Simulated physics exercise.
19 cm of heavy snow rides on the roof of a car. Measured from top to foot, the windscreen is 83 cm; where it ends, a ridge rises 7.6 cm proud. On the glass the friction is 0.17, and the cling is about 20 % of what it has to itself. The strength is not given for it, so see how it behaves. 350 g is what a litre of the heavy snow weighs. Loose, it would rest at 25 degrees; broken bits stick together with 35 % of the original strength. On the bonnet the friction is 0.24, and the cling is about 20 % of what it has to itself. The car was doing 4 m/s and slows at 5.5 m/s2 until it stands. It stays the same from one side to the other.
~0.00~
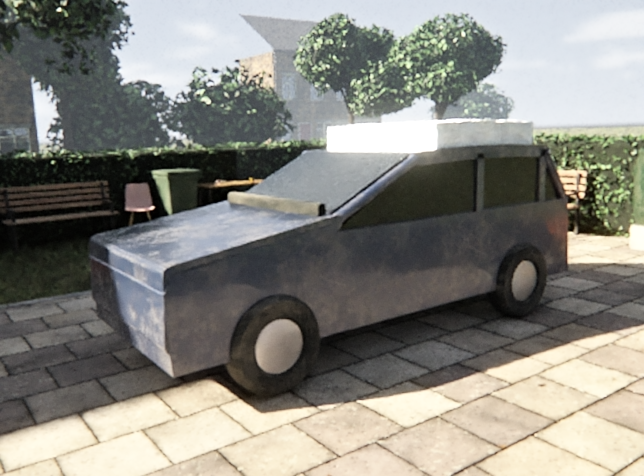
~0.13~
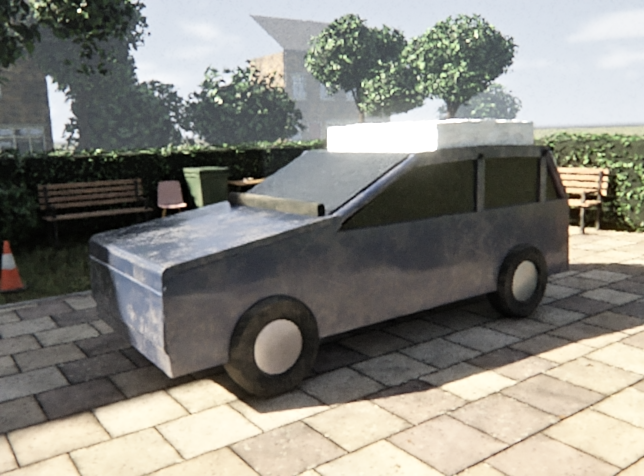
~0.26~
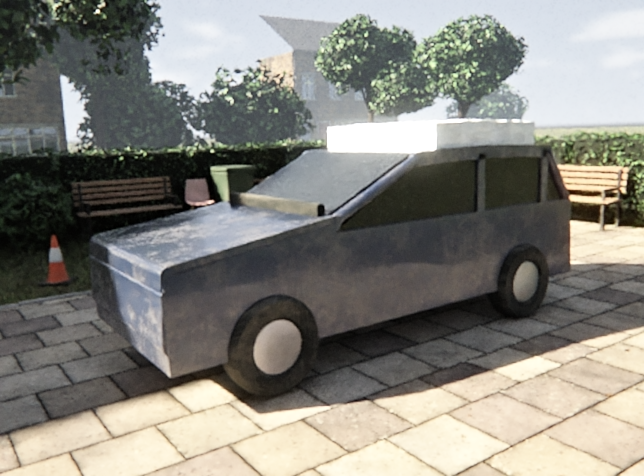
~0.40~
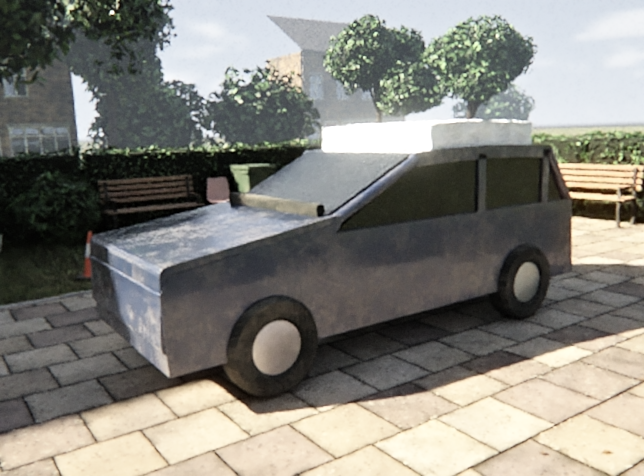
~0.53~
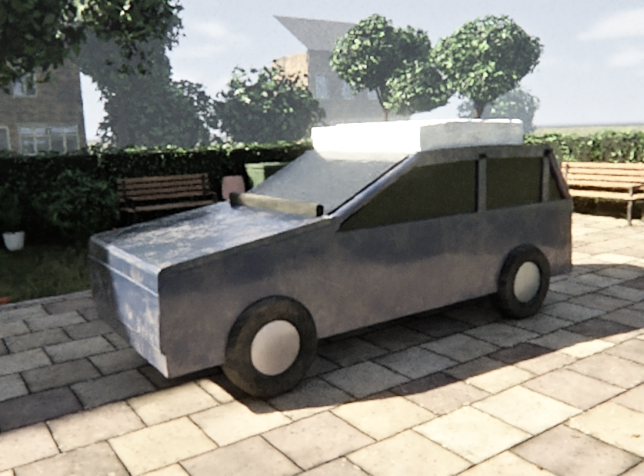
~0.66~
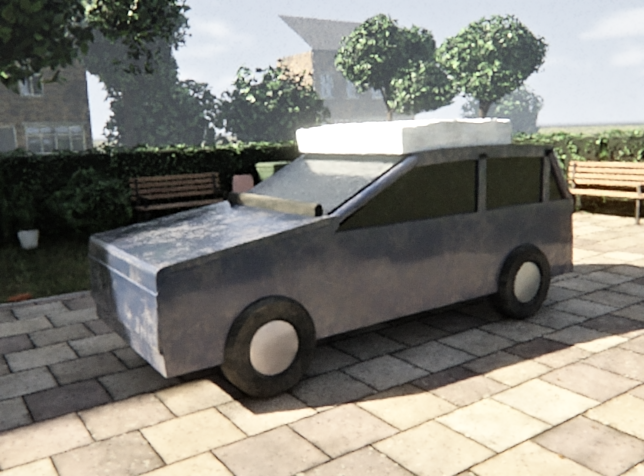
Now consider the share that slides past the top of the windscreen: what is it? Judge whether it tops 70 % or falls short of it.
It tops 70 %.
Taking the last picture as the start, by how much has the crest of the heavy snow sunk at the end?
Measured change: About 30 cm.
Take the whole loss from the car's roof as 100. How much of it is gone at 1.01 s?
60 %.
By 1.01 s, 37 % of the snow is on the roof, 57 % on the glass, 7 % on the bonnet and none has gone off the nose.
By 1.41 s, none of the snow is on the roof, 52 % on the glass, 48 % on the bonnet and none has gone off the nose.
By 1.82 s, none of the snow is on the roof, 30 % on the glass, 65 % on the bonnet and 5 % has gone off the nose.
By 2.23 s, none of the snow is on the roof, 28 % on the glass, 55 % on the bonnet and 17 % has gone off the nose.
By 2.80 s, at the end, none of the snow is on the roof, 28 % on the glass, 45 % on the bonnet and 27 % has gone off the nose.
